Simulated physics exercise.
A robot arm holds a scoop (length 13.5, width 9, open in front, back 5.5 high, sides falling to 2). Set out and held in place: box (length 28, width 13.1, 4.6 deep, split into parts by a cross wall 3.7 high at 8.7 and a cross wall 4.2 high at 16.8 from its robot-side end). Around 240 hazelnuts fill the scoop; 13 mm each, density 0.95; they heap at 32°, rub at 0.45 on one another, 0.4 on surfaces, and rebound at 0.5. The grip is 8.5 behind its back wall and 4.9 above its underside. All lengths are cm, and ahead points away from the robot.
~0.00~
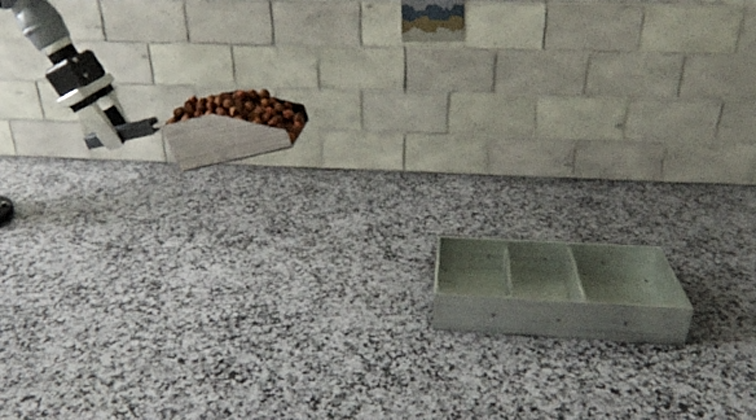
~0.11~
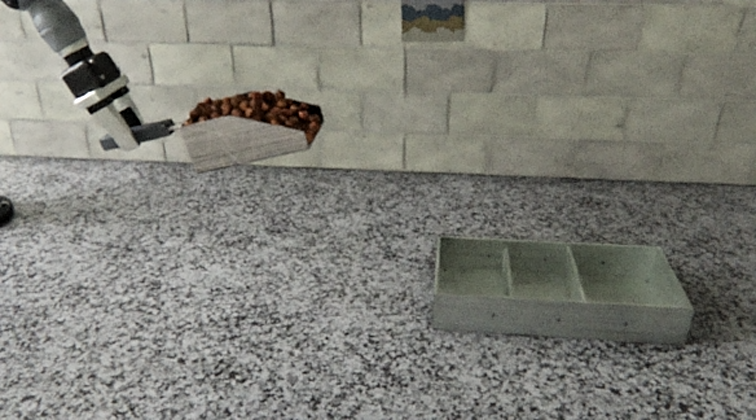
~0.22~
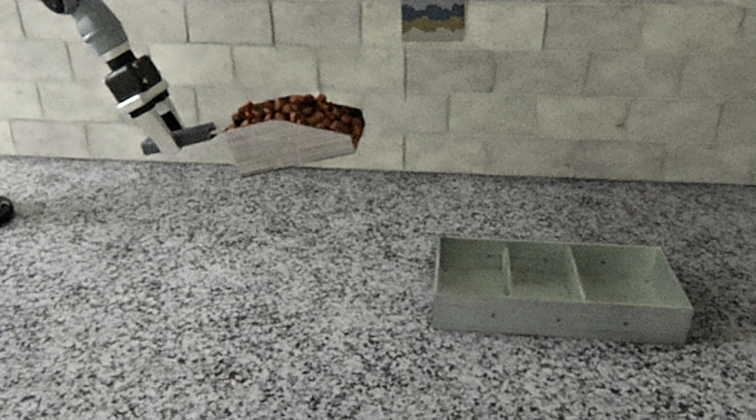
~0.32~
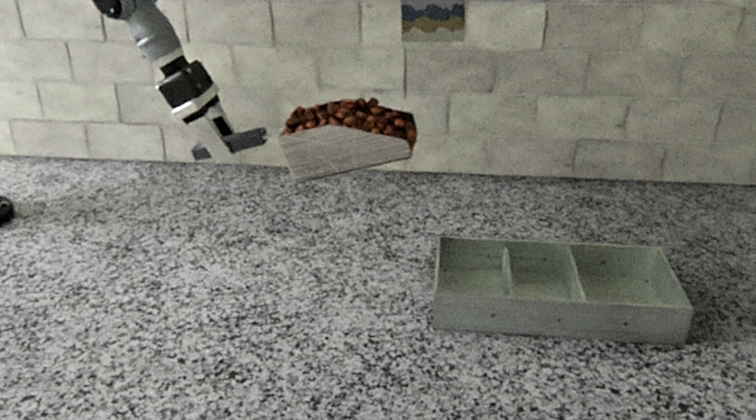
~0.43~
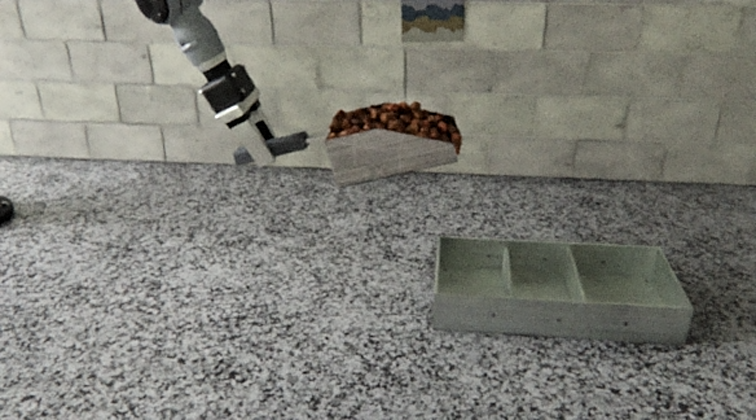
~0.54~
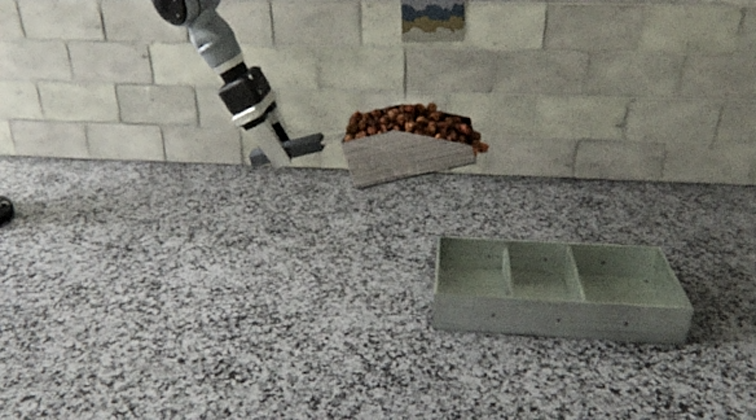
A robot arm held a scoop heaped with brown nuts and carried it to the right above a speckled counter, drawing nearer to a pale green tray split into three sections.
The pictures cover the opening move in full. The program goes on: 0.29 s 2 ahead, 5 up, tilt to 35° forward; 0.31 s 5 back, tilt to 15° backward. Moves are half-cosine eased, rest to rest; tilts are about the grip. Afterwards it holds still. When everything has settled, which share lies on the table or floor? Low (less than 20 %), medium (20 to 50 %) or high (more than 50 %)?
On the table or floor the share is low, less than 20 %.
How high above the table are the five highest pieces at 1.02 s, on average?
Some 22 cm.
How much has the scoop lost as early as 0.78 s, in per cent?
About 15 per cent by then.
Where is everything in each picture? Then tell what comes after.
In the first picture, scoop floor at (236, 144), tilted 15° backward; upper third of the load around (232, 114), from x 175 to 300, top at y 95; 245 on the scoop.
In the second picture, scoop floor at (252, 146), tilted 15° backward; upper third of the load around (248, 115), from x 190 to 315, top at y 95.
In the third picture, scoop floor at (294, 150), tilted 15° backward; upper third of the load around (290, 119), from x 235 to 360, top at y 100.
In the fourth picture, scoop floor at (346, 154), tilted 16° backward; upper third of the load around (343, 123), from x 290 to 410, top at y 105.
In the fifth picture, scoop floor at (389, 158), tilted 16° backward; upper third of the load around (387, 127), from x 335 to 455, top at y 105.
In the sixth picture, scoop floor at (406, 160), tilted 16° backward; upper third of the load around (404, 128), from x 350 to 485, top at y 110; 244 on the scoop, 1 in flight or on a rim.
After 0.78 s, tilted 31° forward, highest piece 19 above the table; 213 on the scoop, 31 in the robot-side part, 1 in flight or on a rim.
After 1.02 s, tilted 1° forward, highest piece 22 above the table; 100 in the robot-side part, 87 on the scoop, 7 on the table or floor, 6 in the middle part, 45 in flight or on a rim.
After 1.34 s, tilted 15° backward, highest piece 26 above the table; 102 in the robot-side part, 55 on the scoop, 52 in the middle part, 25 in the far-side part, 7 on the table or floor, 4 in flight or on a rim.
After 2.39 s, tilted 15° backward, highest piece 26 above the table; 106 in the robot-side part, 55 on the scoop, 51 in the middle part, 25 in the far-side part, 8 on the table or floor.
At rest, 106 in the robot-side part, 55 on the scoop, 51 in the middle part, 25 in the far-side part, 8 on the table or floor. That is 3 % on the table or floor.
